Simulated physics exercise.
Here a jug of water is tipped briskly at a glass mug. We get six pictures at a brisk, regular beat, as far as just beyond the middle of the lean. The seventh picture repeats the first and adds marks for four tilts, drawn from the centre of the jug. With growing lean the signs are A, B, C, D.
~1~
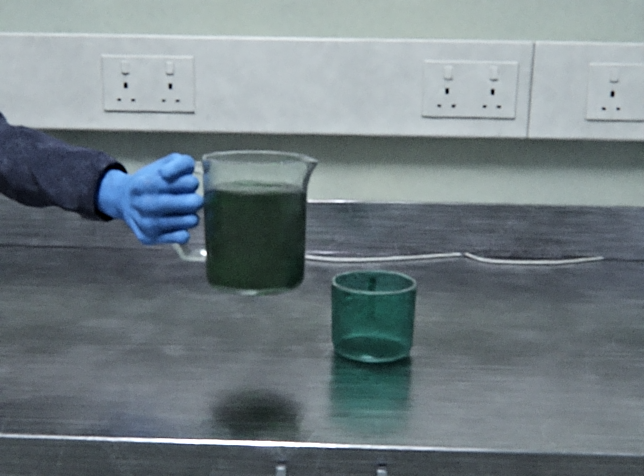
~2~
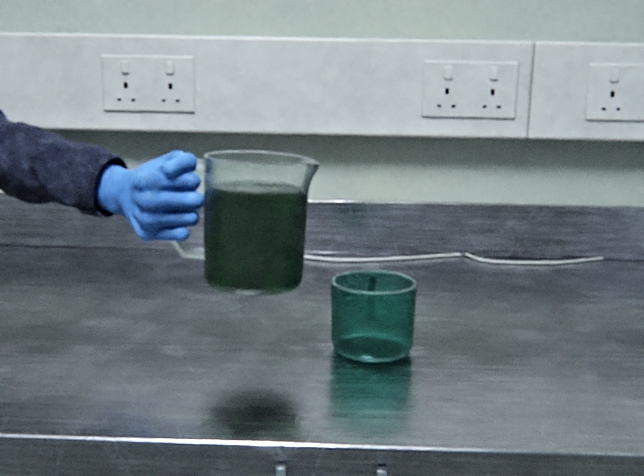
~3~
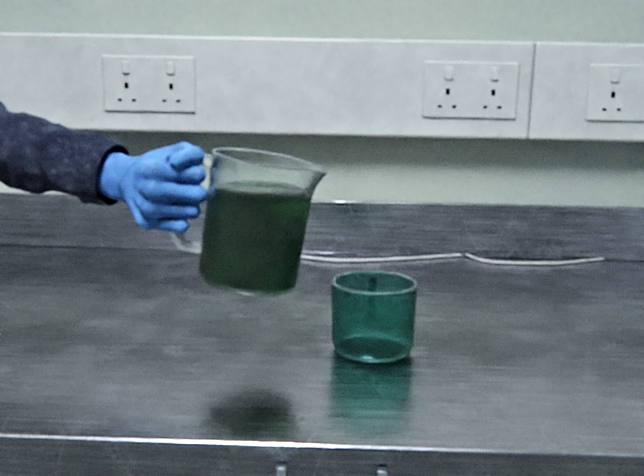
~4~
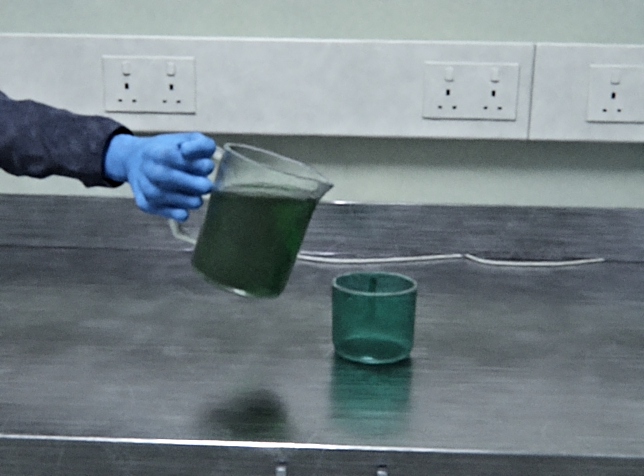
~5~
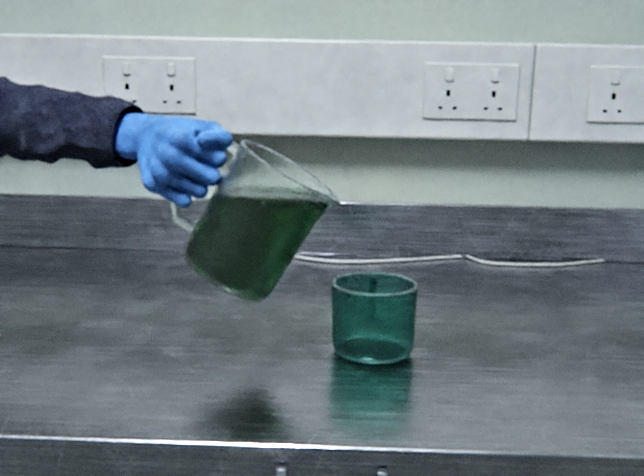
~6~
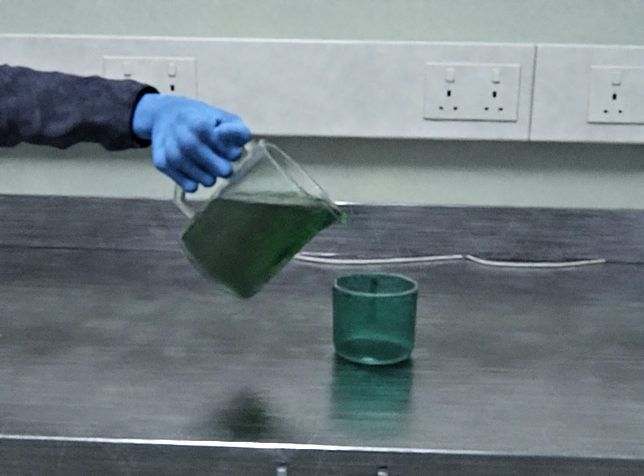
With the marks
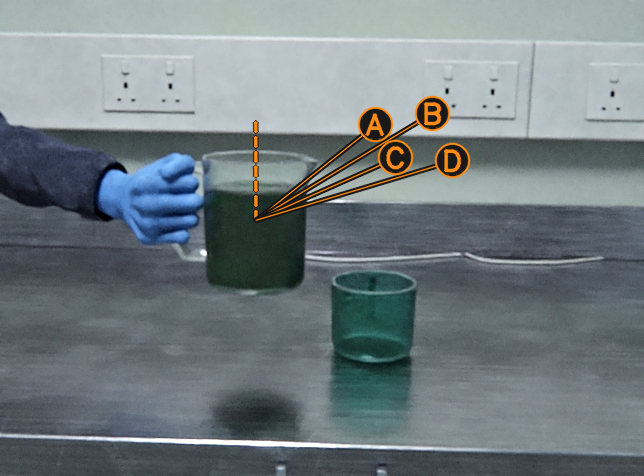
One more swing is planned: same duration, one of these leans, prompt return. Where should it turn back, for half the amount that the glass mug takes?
Line B.
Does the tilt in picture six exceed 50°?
No, it does not.
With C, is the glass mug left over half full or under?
Over.
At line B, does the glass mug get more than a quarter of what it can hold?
Yes, it does.
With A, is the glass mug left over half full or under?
Under half.
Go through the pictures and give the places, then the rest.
Upright, lip at (316, 161); rim of the glass mug round (374, 280); nothing has left yet.
Tipped about 2°, lip at (318, 164); nothing has left yet.
Tipped about 8°, lip at (325, 172); nothing has left yet.
Tipped about 18°, lip at (332, 184); nothing has left yet.
Tipped about 30°, lip at (338, 201); nothing has left yet.
Tipped about 42°, lip at (342, 219); water is over the lip, down to (342, 219).
On the marked copy, A at (362, 135); B at (417, 122); C at (380, 165); D at (436, 166).
With A, the glass mug ends with about 31 % of what it can hold.
With B, the glass mug ends with about 49 % of what it can hold.
With C, the glass mug ends with about 71 % of what it can hold.
With D, the glass mug ends with about 94 % of what it can hold.
